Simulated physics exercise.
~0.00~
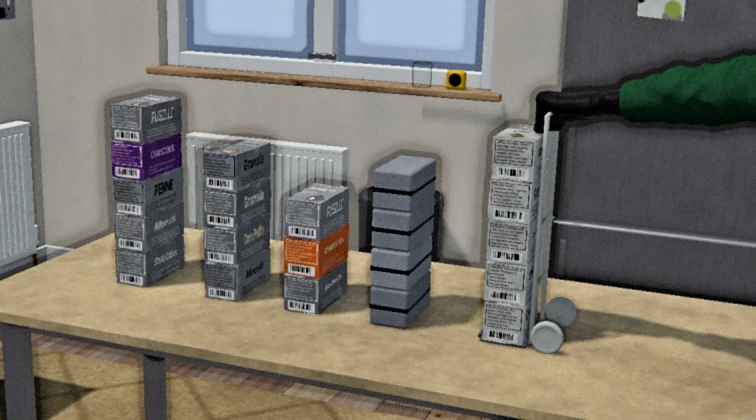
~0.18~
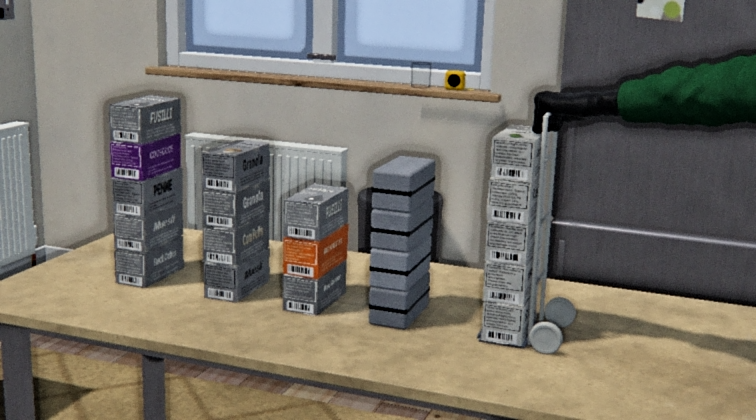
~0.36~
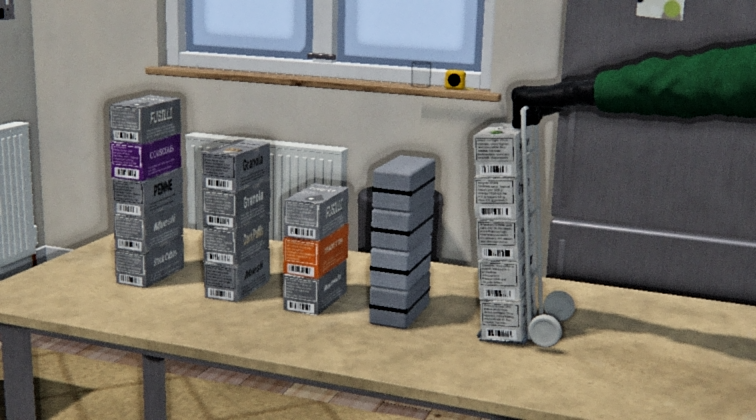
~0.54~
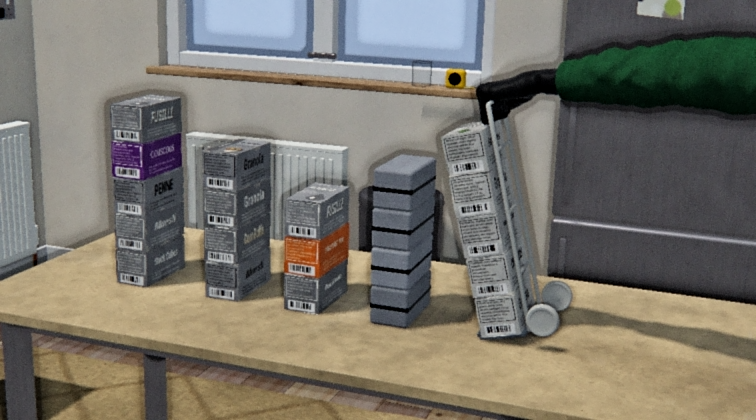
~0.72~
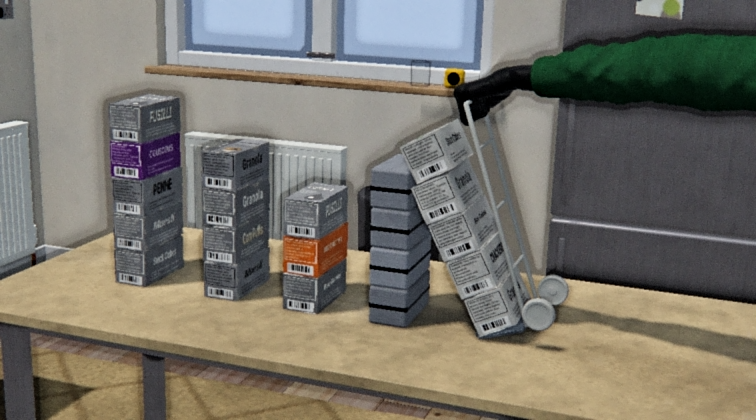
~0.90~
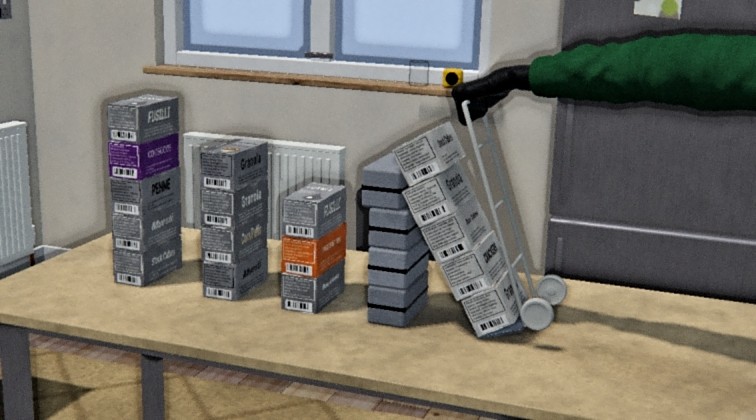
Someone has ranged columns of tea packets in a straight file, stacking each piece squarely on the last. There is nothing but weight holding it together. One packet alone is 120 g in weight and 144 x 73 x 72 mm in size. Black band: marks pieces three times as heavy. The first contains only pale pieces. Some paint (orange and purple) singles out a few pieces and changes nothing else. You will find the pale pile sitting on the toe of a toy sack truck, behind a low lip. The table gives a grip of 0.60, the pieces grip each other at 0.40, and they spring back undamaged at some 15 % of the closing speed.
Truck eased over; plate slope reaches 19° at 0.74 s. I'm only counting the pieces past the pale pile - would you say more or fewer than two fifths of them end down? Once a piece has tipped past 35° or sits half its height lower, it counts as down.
I would say fewer.
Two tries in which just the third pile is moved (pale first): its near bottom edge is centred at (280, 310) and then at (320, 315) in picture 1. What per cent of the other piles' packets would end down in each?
You'd get 0 percent the first time and 0 percent the second.
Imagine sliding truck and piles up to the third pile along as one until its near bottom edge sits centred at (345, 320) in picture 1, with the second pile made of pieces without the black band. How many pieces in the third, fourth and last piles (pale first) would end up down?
You'd get third 3, fourth 0 and last 0.
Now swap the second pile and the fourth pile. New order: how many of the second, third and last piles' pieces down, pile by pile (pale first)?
After the swap, the second pile would have 4 down, the third 0 and the last 0.
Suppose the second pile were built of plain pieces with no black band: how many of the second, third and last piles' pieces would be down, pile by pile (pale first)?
Down per pile - second: 4, third: 3, last: 5.
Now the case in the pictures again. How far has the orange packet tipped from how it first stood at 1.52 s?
Roughly 0°.
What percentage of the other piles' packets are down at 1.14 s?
0 %.
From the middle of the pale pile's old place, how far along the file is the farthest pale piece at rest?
About 16 cm along the file.
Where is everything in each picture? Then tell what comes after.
In the first picture (places mark the middle of the side facing us), truck frame (544, 163) 0° forward; purple packet (164, 156); orange packet (301, 258); the rest undisturbed.
The second picture shows truck frame (543, 164) 0° forward; purple packet (163, 157).
The third picture shows truck frame (525, 157) 6° forward, top of the pale pile leaning 6°; purple packet (163, 156); the rest undisturbed.
The fourth picture shows truck frame (497, 151) 14° forward, top of the pale pile leaning 14°; orange packet (301, 257); the rest undisturbed.
The fifth picture shows truck frame (479, 149) 19° forward, top of the pale pile leaning 29°; purple packet (162, 156); the rest undisturbed.
The sixth picture shows truck frame (477, 149) 19° forward, top of the pale pile leaning 30°; purple packet (161, 156); orange packet (299, 257); one has shifted.
After 1.14 s, 0 of the pale pile down; none of the 16 other packets down, 1 disturbed.
At rest (1.8 s), 0 of the pale pile down; none of the 16 other packets down, 1 disturbed; purple packet unmoved; orange packet unmoved. That is 0 per cent. As the last picture would show them, middles, purple packet near (145, 154), orange packet near (315, 247).
